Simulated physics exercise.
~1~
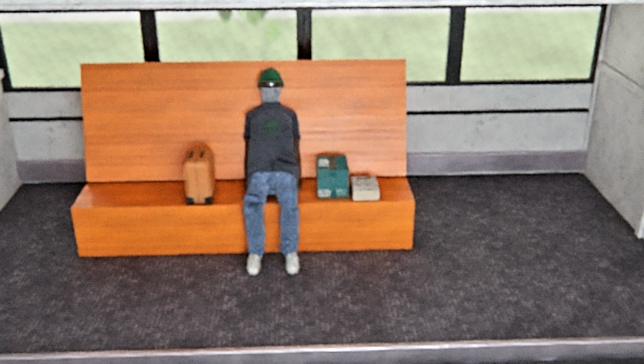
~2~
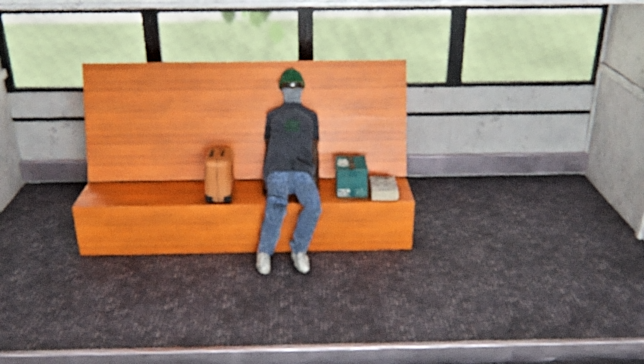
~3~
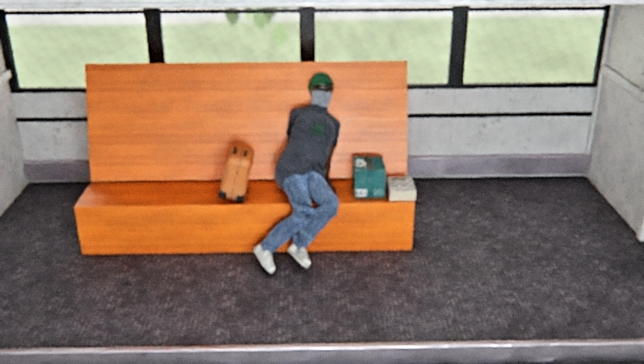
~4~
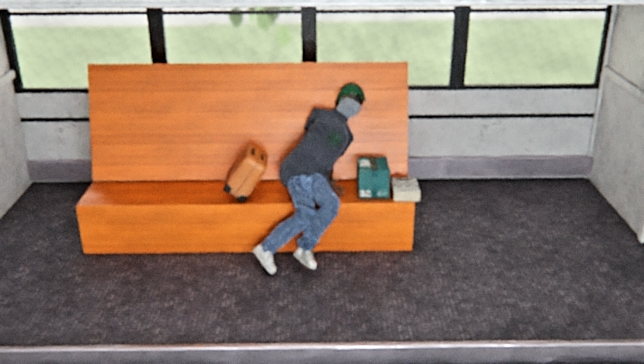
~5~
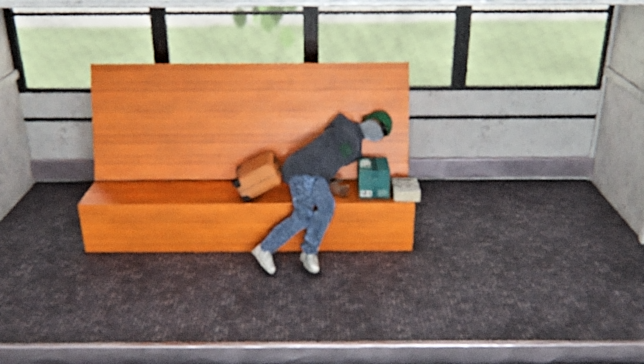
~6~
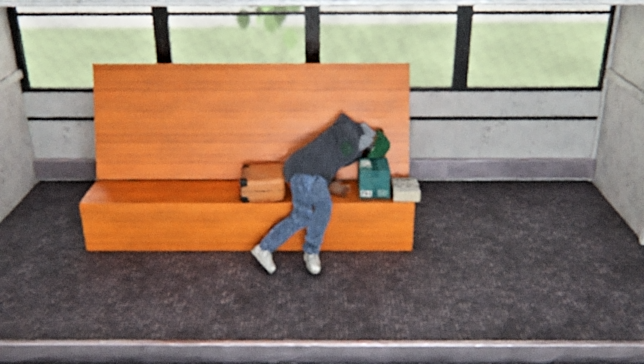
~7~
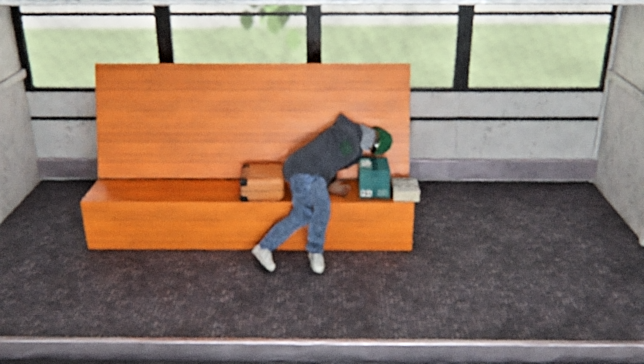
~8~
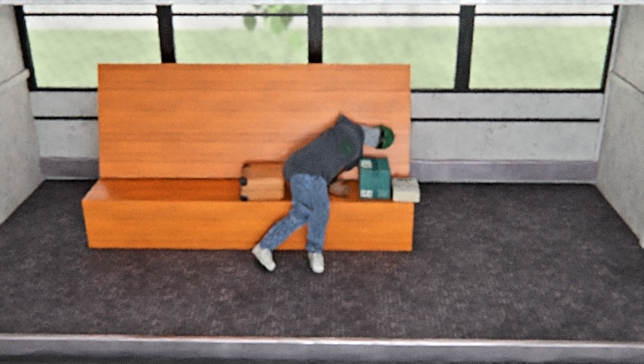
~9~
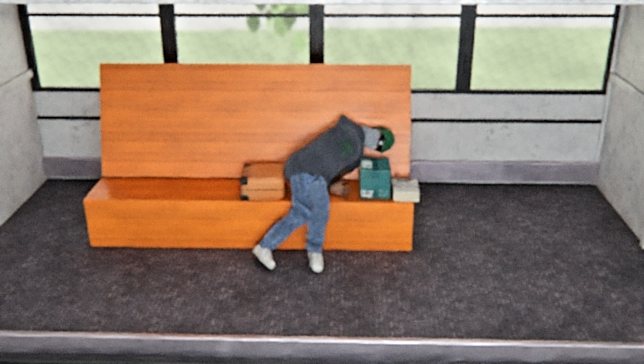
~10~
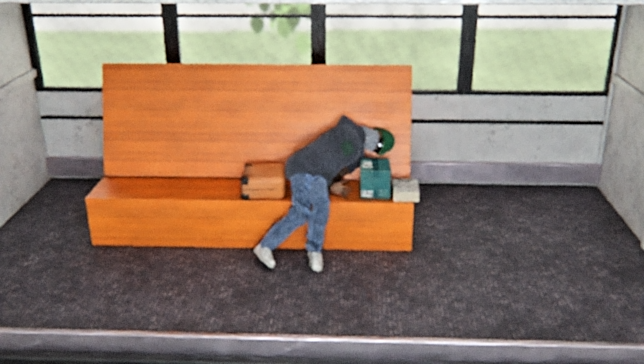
A person in a green cap, dark grey top and blue jeans sits slumped on a long orange bench inside a grey-floored carriage, seen from the front and slightly above, with windows behind. An upright orange case stands to the left, and a teal bag and a small pale item rest to the right. The person and all three things slide a little to the right. Then the person topples sideways toward the teal bag while the orange case leans and falls onto its side. Everything settles, with the person bent over beside the bag and all the items still on the seat.
